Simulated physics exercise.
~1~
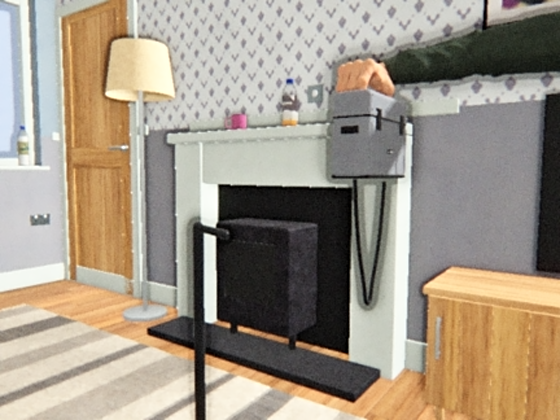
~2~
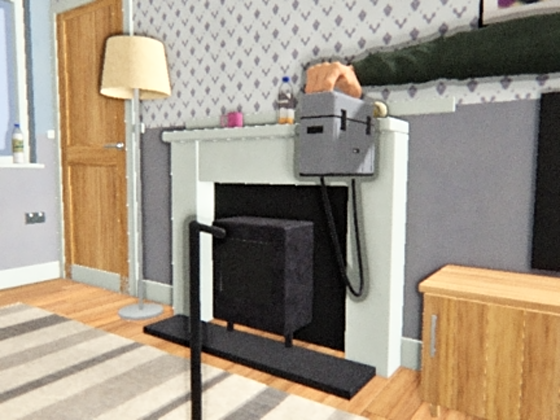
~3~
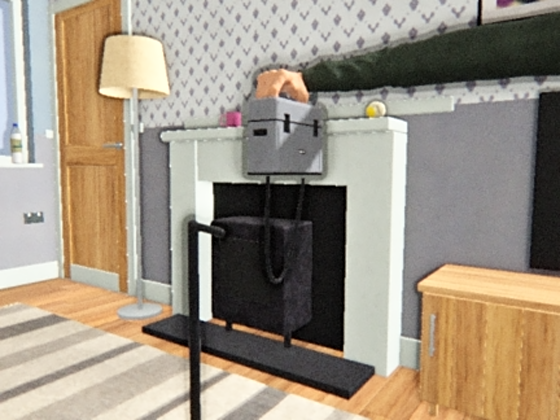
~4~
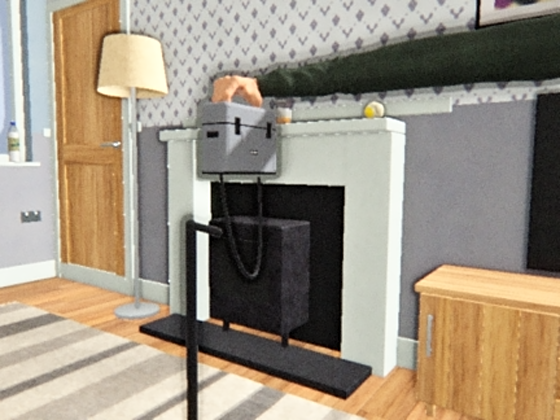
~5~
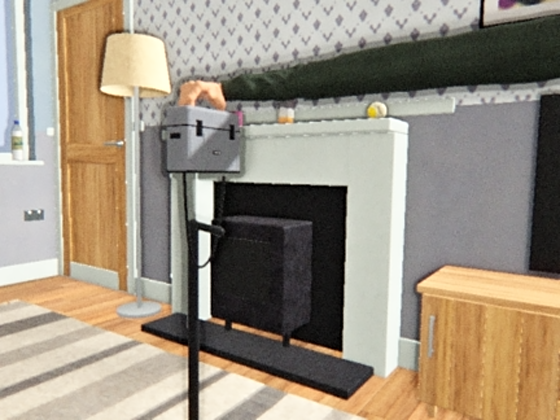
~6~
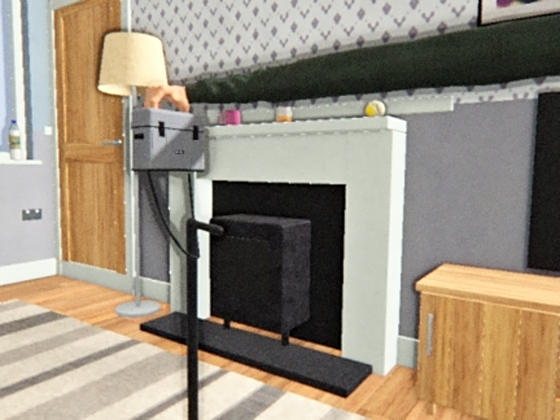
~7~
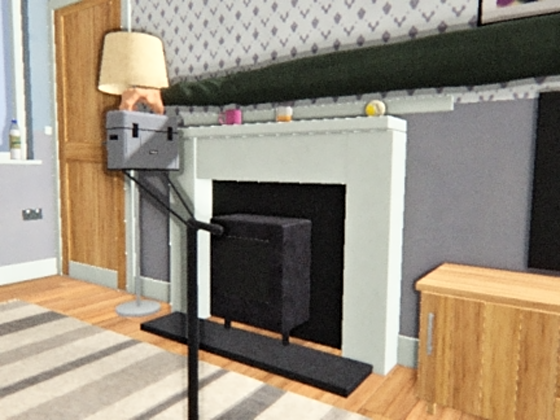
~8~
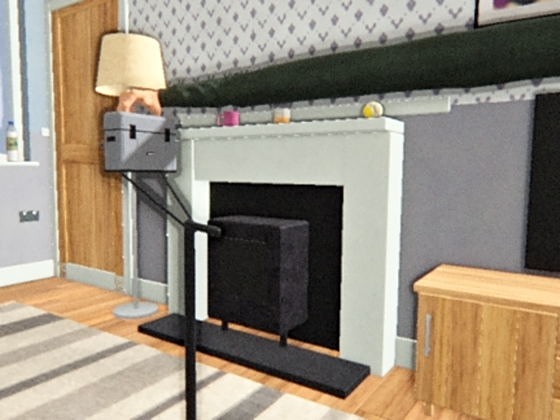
A grey case held by a hand moves left until its loop snags on a post.
